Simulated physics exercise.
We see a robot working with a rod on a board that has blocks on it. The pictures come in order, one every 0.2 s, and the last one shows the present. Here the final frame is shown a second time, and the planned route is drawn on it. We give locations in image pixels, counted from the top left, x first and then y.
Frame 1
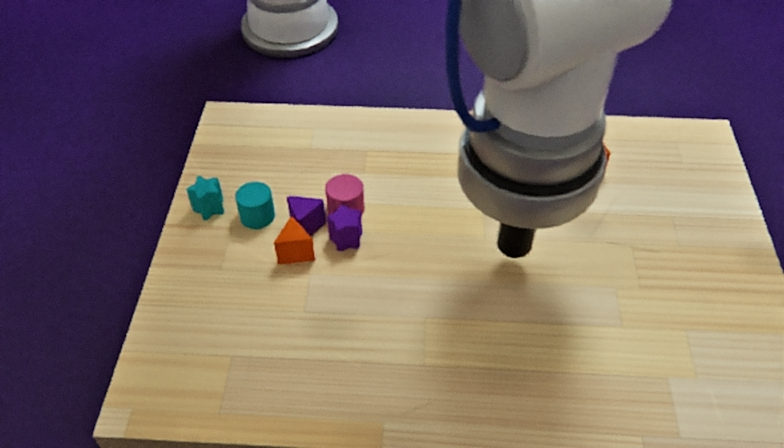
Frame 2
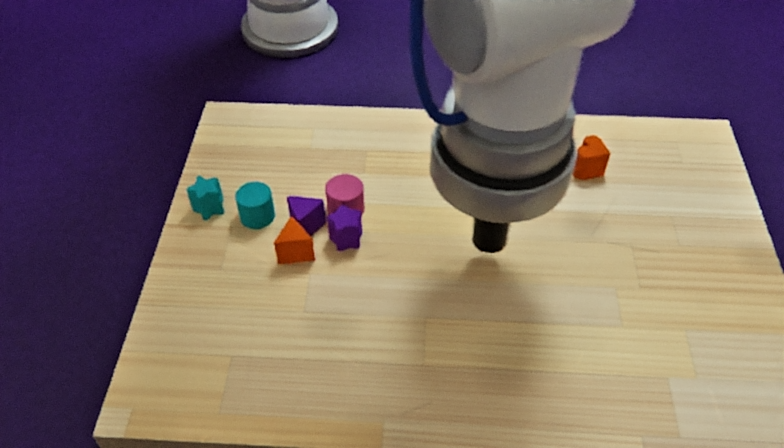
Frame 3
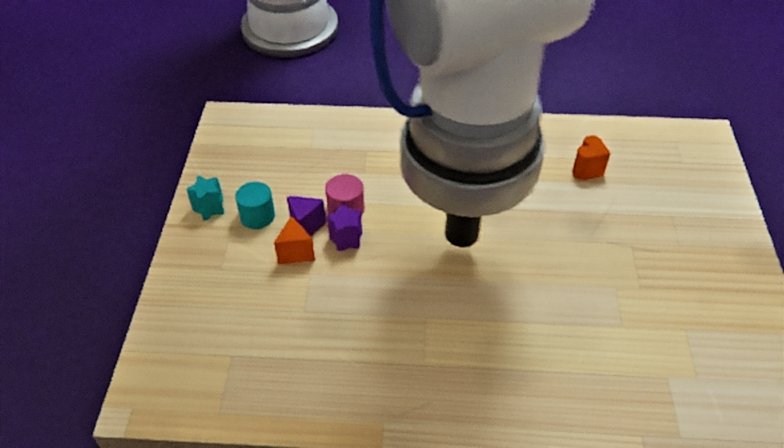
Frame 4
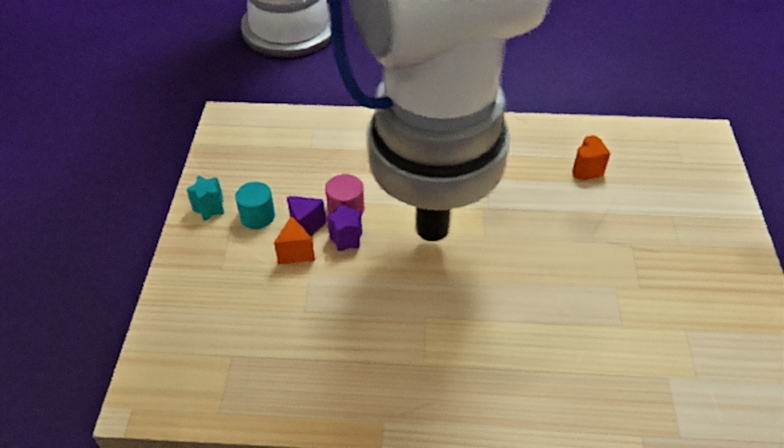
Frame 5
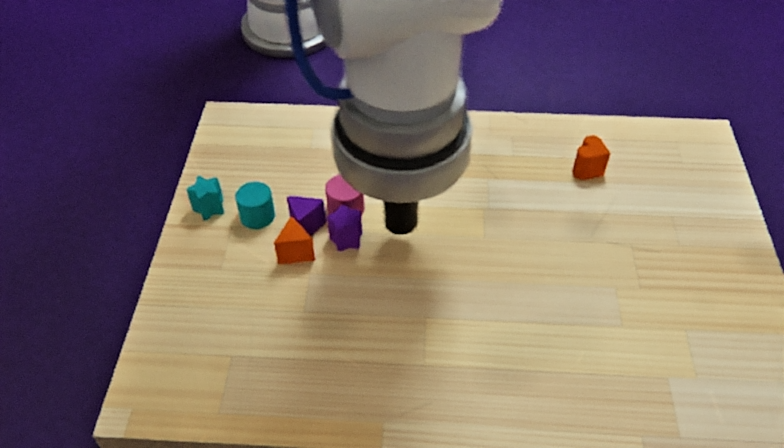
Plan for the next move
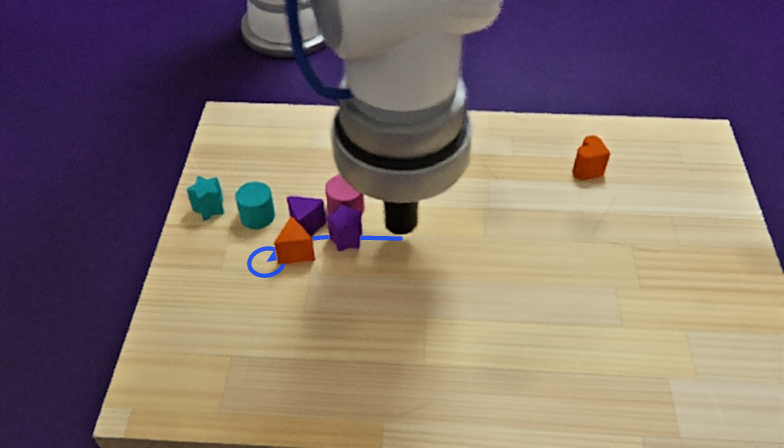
A robot arm with a black rod moves steadily left across a wooden board, uncovering an orange block on the right and nearing a cluster of purple, pink and orange blocks beside two turquoise ones, while every block stays still.
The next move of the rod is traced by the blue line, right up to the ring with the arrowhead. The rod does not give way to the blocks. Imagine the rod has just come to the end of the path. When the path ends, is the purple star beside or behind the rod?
Yes, that is what happens.
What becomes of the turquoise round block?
By the last moment, the turquoise round block will have left its place.
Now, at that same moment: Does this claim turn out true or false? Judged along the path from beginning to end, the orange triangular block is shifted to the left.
That is true.
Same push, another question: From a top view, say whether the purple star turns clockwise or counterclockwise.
I'd predict that, seen from above, the purple star rotates clockwise.
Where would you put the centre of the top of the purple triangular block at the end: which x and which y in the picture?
At pixel (270, 194).
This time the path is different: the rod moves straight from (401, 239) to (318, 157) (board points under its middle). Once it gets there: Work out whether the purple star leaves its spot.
The push misses it.
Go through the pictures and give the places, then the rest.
The first picture shows tip of the rod (514, 245), middles of tops, turquoise round block (253, 193), orange triangular block (292, 232), purple triangular block (303, 204), purple star (345, 217).
The second picture shows rod (489, 240), nothing pushed.
The third picture shows rod (462, 235), nothing pushed.
The fourth picture shows rod (432, 229), nothing pushed.
The fifth picture shows rod (401, 223), turquoise round block (253, 193), orange triangular block (292, 232), purple triangular block (303, 204), purple star (345, 217).
The line goes from (401, 239) over (354, 238) and (307, 240) to (267, 262).
What follows on the original path. One third of the way, rod (352, 222); purple triangular block (299, 204); purple star (321, 216).
Two thirds of the way, rod (304, 224); turquoise round block (243, 187); orange triangular block (260, 239), turned 55° anticlockwise; purple triangular block (270, 195), turned 40° clockwise; purple star (273, 217).
At the end, rod (263, 246); turquoise round block (242, 187); orange triangular block (225, 257), turned 50° anticlockwise; purple triangular block (270, 194), turned 40° clockwise; purple star (244, 222), turned 45° clockwise.
